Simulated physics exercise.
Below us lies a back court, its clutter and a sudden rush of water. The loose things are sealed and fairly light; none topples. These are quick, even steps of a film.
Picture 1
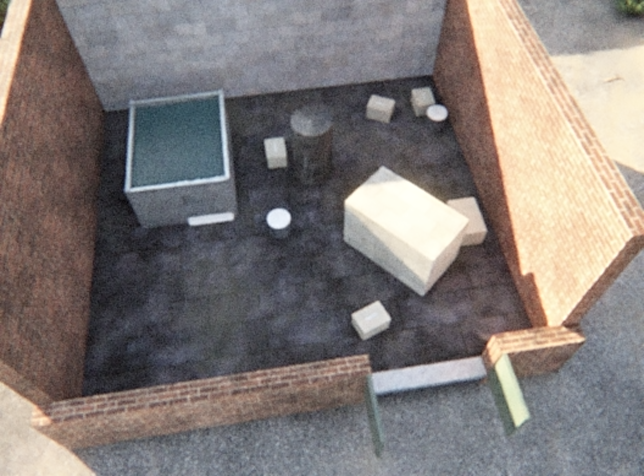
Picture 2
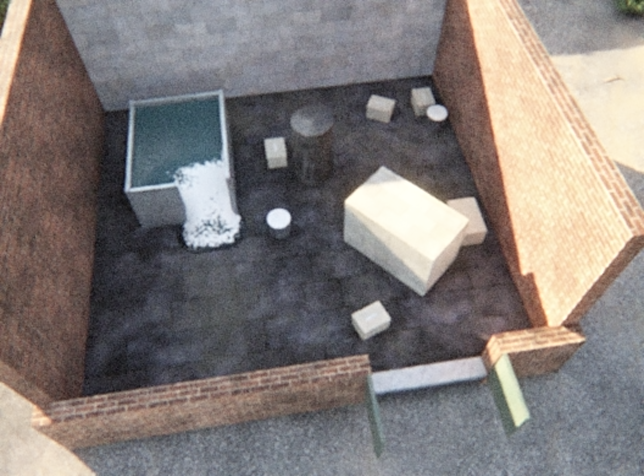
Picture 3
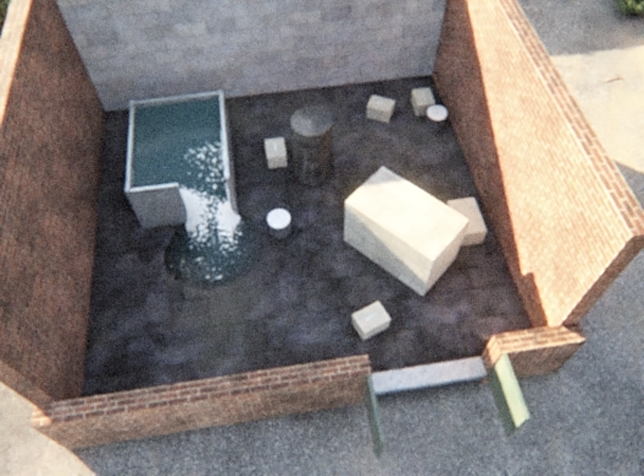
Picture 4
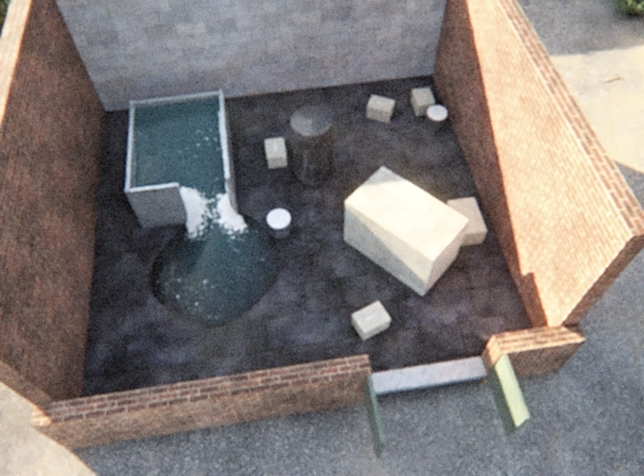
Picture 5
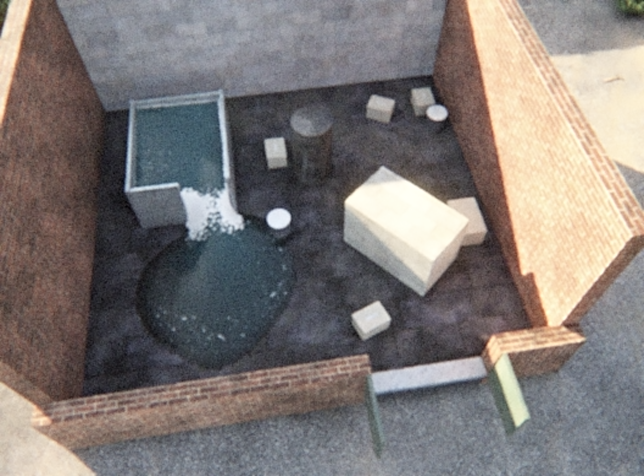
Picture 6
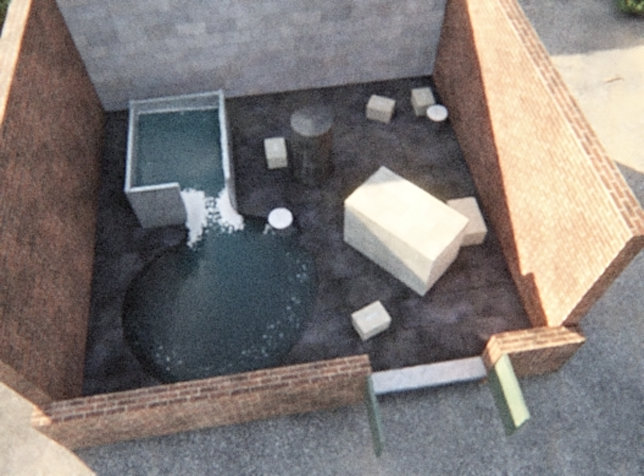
At the start, a water-filled tank stands at the left of a walled court scattered with pale boxes, a dark cylinder and a large block. White, foaming water then bursts from the tank's front corner, and a dark pool spreads toward the front wall while the surrounding objects stay put.
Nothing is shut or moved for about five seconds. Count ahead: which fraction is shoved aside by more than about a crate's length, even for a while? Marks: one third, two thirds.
Share: Not even a third.
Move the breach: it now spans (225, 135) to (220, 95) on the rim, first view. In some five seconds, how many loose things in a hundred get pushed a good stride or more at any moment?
Near 90 in a hundred.
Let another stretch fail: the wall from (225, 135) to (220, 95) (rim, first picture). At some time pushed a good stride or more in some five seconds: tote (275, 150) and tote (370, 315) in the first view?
One after the other: Shifted that much, not that far.
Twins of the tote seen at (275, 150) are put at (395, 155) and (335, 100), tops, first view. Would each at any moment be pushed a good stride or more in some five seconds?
In turn: Less than that, never so far.
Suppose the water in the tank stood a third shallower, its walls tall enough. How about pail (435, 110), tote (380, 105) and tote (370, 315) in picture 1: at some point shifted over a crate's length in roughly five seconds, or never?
One after the other: Never so far, never so far, swept aside.
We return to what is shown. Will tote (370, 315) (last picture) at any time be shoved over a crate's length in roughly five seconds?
My call: Pushed that far.
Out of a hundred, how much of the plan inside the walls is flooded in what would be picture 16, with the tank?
I make it 45 per cent.
A moment on, 0 of 7 are well off their spots; 0 afloat.
Next, 1 of 7 are well off their spots; 0 afloat.
Later, 1 of 7 are well off their spots; 0 afloat.
In the end, 1 of 7 are well off their spots, and 1 have been at some point; 0 afloat.
